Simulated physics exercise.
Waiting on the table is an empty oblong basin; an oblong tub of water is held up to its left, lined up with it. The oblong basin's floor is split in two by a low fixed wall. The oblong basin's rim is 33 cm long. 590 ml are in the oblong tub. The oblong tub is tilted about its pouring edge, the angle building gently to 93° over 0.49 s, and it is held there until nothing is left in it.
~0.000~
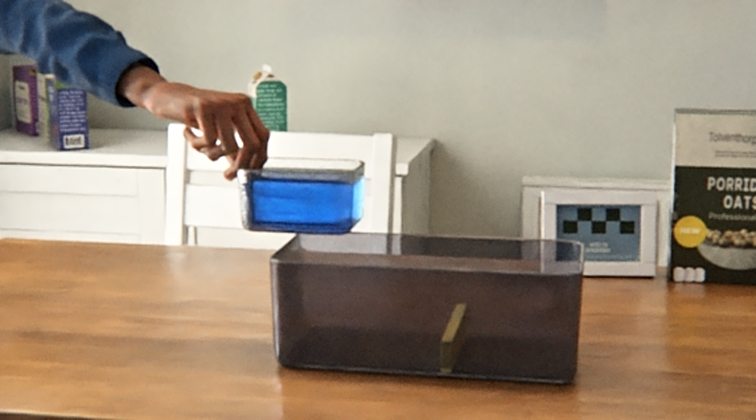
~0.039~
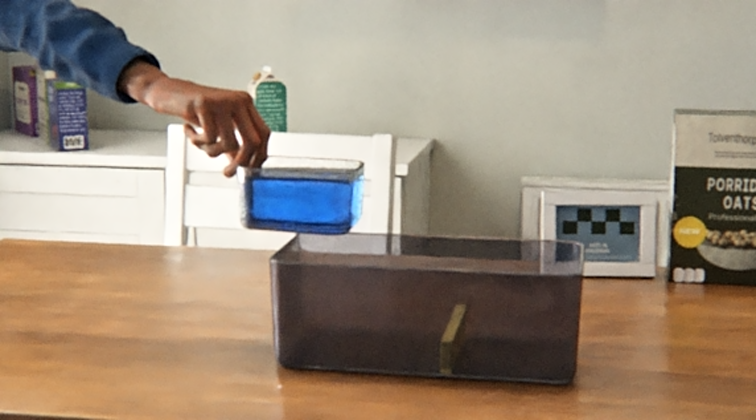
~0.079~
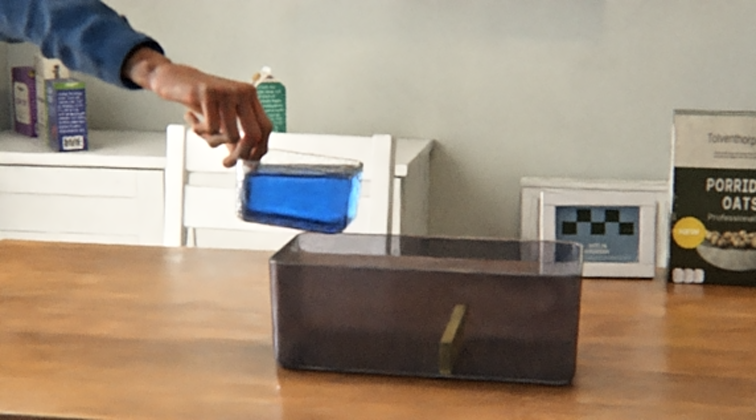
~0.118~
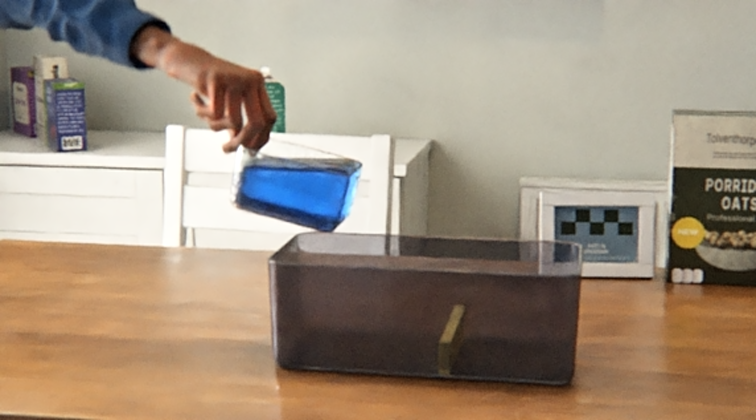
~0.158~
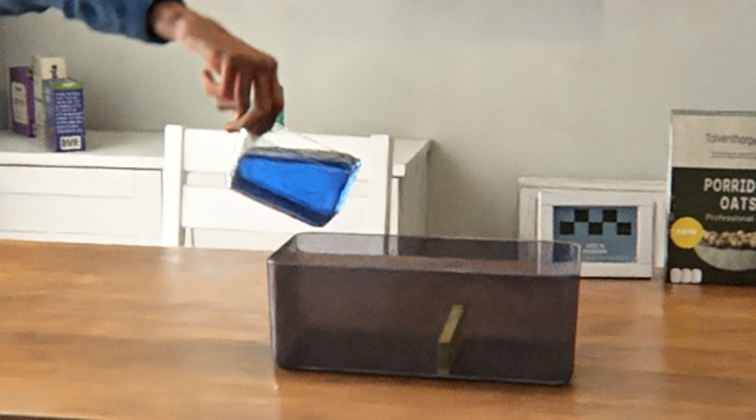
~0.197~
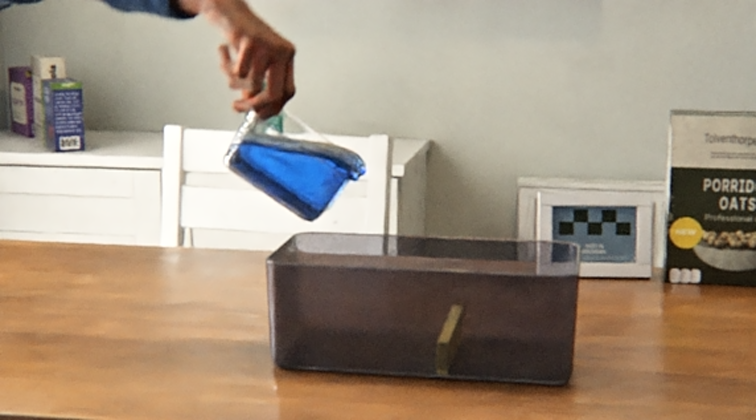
In a pale-walled room, a fixed, roughly level view looks across a brown wooden table toward a white chair and cabinet. An empty smoky-grey basin with a low yellowish divider sits on the table, near a framed picture and dark oats box at right, while a blue-sleeved hand holds a clear tub of blue water above its left end. The hand gradually tilts the tub rightward, and the water shifts toward its lowered right edge.
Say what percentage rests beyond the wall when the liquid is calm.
Roughly 49 per cent rests beyond the wall.
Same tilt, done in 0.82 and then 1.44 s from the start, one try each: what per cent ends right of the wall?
The first try gives around 50 percent, the second around 15 percent.
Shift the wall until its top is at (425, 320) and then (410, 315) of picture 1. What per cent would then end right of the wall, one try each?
75 per cent first, 80 per cent second.
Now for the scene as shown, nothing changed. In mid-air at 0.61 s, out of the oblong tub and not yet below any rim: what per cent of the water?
I'd put it at about 14 per cent of the liquid.
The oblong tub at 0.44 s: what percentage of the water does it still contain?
I'd estimate some 40 % remains.
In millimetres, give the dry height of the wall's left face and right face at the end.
Left 26 mm, right 20 mm.
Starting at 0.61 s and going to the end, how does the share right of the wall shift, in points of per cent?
I'd say it shrinks by some 4.
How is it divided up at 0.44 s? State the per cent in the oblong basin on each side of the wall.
About 14 left, about 0 right.
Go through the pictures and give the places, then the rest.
It leans 0°; its right rim is at (358, 169); the water meets the walls at (251, 173) and (358, 176); the oblong basin's rim runs from (285, 246) to (583, 259); the wall's top is at (455, 323), in the first frame.
It leans 1°; its right rim is at (358, 170); the water meets the walls at (250, 172) and (357, 175), in the second frame.
It leans 6°; its right rim is at (357, 170); the water meets the walls at (249, 170) and (357, 171), in the third frame.
It leans 13°; its right rim is at (356, 171); the water meets the walls at (247, 163) and (356, 165), in the fourth frame.
It leans 22°; its right rim is at (354, 171); the water meets the walls at (243, 152) and (356, 164); 2 per cent is over the edge, in the fifth frame.
It leans 32°; its right rim is at (353, 171); the water meets the walls at (242, 137) and (355, 161); 5 per cent is over the edge, in the sixth frame.
Then, 0.44 s in, the tilt is 90° and 40 per cent is still to pour, 14 is left of the wall and 0 right of it.
Then, 0.61 s in, the tilt is 93° and 6 per cent is still to pour, 27 is left of the wall and 53 right of it.
Then, 0.79 s in, the tilt is 93° and 2 per cent is still to pour, 36 is left of the wall and 52 right of it.
Then, 0.99 s in, the tilt is 93° and 1 per cent is still to pour, 46 is left of the wall and 49 right of it.
Finally, 48 per cent lies left of the wall, 49 right of it and 3 outside.
